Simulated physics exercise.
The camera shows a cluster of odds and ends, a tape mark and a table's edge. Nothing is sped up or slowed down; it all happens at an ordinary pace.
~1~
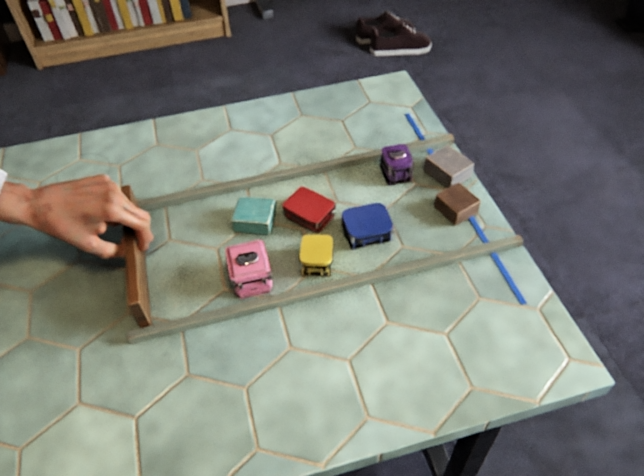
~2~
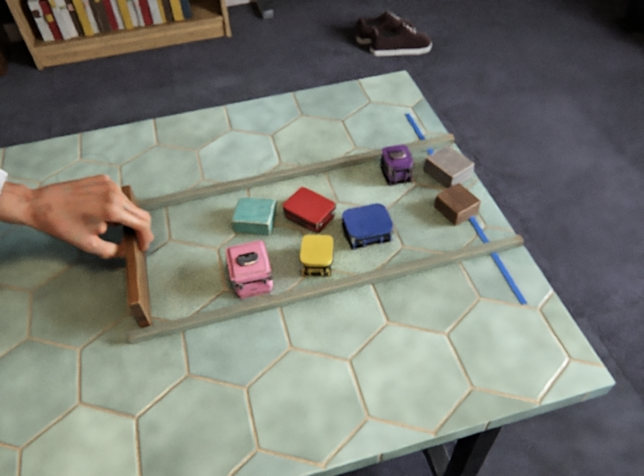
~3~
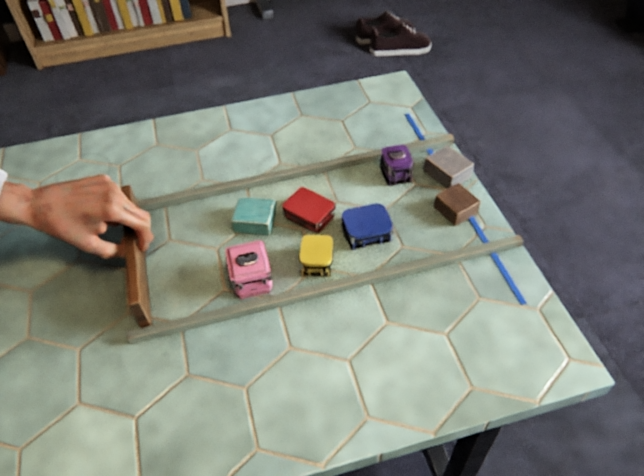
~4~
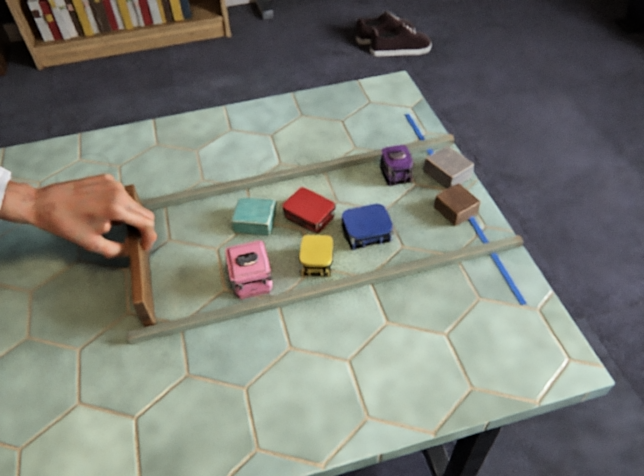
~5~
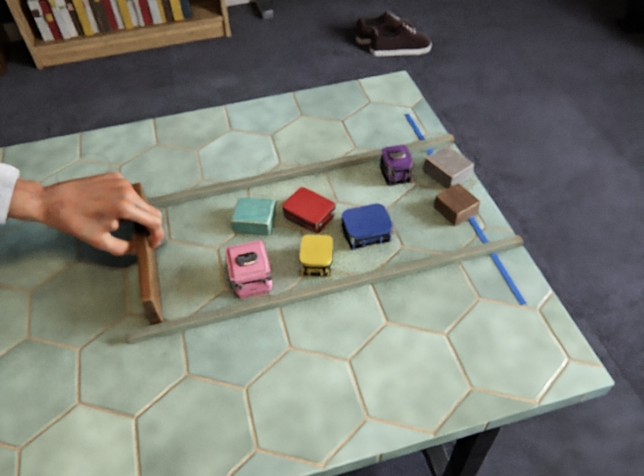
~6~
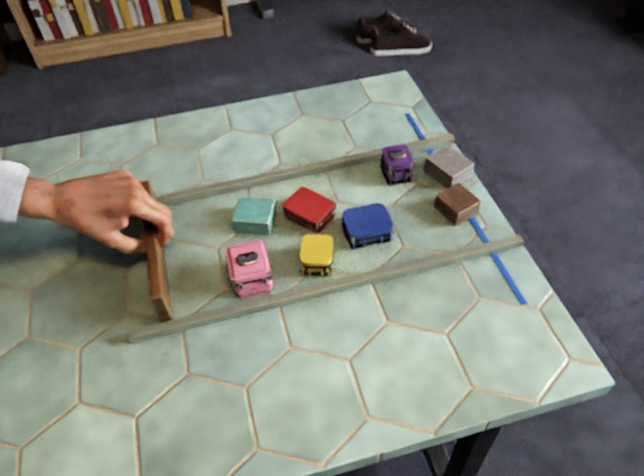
A hand grips a brown wooden board at the left of a green hexagon-tiled table, seen from above at an angle, with a bookshelf and dark shoes beyond. Between two pale rails sit turquoise, red, pink, yellow, blue and purple cases, with grey and brown blocks near blue tape at right. The hand holds nearly still, then slides the board slightly rightward, while the objects and camera stay put.
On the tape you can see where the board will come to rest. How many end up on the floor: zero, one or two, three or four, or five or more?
There will be five or more losses over the edge.
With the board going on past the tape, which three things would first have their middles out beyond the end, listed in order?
Brown block, grey block, blue case.
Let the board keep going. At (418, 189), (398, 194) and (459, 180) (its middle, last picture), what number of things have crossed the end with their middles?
Over the end: 3, 1, 6.
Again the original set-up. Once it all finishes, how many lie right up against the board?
2.
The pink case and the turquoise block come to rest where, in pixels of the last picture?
About (494, 210), and the other about (461, 164).
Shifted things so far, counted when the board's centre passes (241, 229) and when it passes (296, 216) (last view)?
By then 2, and later 5.
Soon after, none off yet; grey block at rest near (449, 167); brown block at rest near (457, 204); purple case at rest near (397, 164).
Then, none off yet; grey block at rest near (456, 164); brown block moved about its own width near (491, 195); purple case moved about its own width near (418, 156).
At rest, the number that fall off is five or more; fallen, yellow case, red case, blue case, purple case, brown block and grey block.
